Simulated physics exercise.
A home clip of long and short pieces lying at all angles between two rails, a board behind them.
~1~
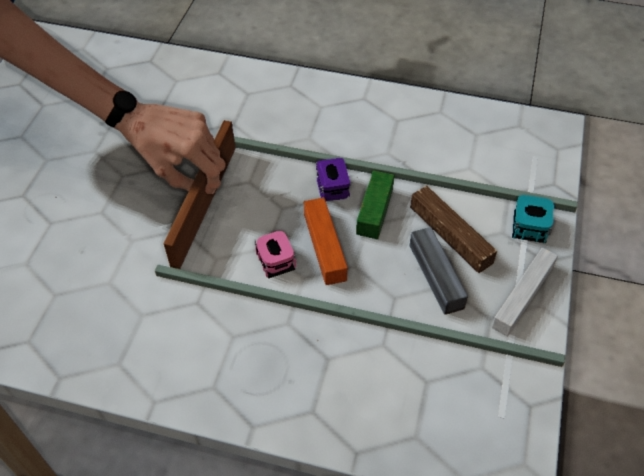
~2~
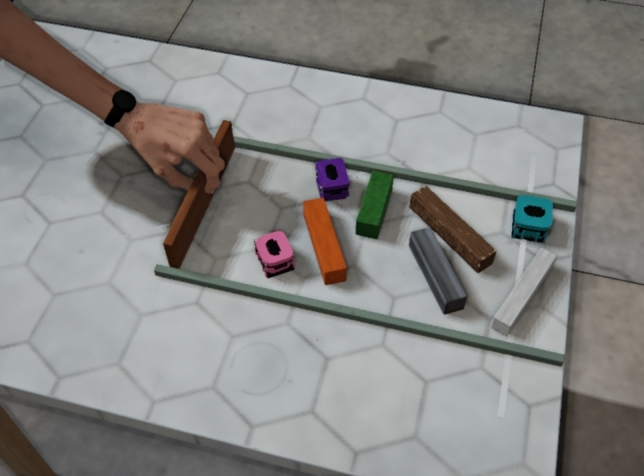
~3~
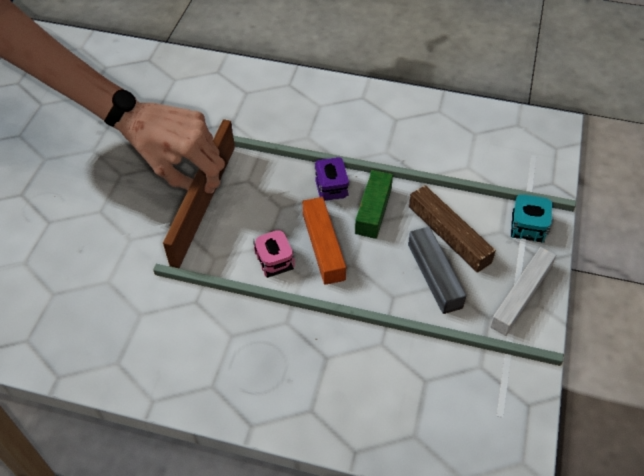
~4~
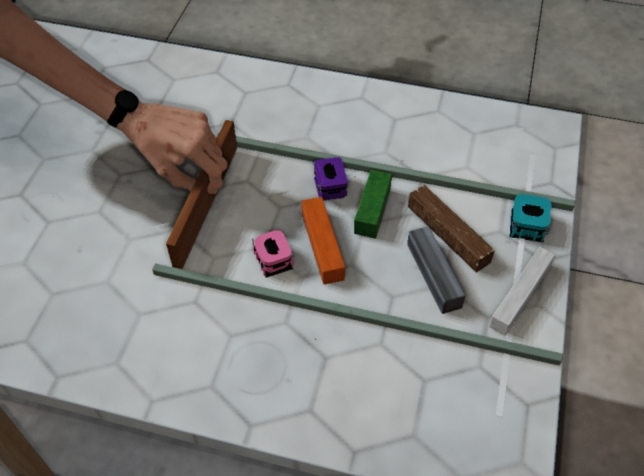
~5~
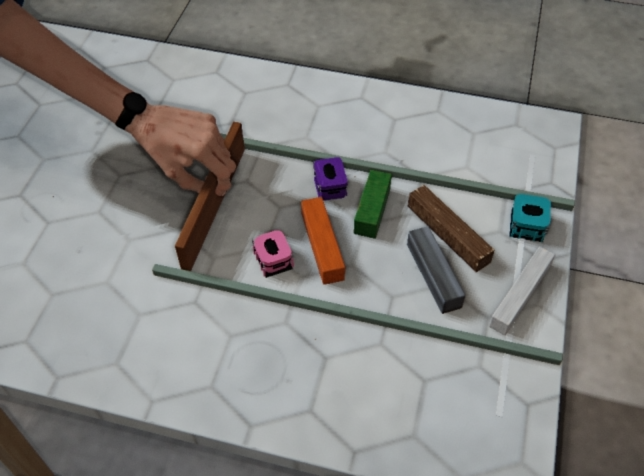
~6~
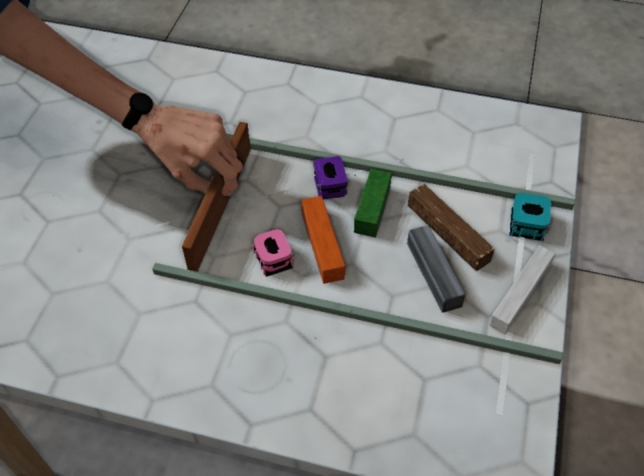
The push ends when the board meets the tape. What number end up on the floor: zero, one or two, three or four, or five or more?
Here the number that fall off is three or four.
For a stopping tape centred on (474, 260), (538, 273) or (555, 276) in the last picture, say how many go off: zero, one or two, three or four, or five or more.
One after another: Just one or two; five or over; 5 or more.
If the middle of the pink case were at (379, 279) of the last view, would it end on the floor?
It stays on.
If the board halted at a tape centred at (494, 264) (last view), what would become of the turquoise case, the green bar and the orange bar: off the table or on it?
The turquoise case goes over, the green bar survives, the orange bar remains up.
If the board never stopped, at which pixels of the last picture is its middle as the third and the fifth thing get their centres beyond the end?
About (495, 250), then (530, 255).
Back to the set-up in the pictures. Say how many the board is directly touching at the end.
It touches 3.
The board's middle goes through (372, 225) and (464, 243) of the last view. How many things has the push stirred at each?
At the one place 6, at the other 8.
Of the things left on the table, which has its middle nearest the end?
It is the green bar.
Early on, none off yet; white bar at rest near (523, 289); turquoise case at rest near (530, 217); brown bar at rest near (450, 226).
A while later, none off yet; white bar moving near (530, 292); turquoise case at rest near (530, 217); brown bar travelled a little near (502, 239).
Finally, the number that fall off is three or four; lost, grey stick, brown bar, turquoise case and white bar.
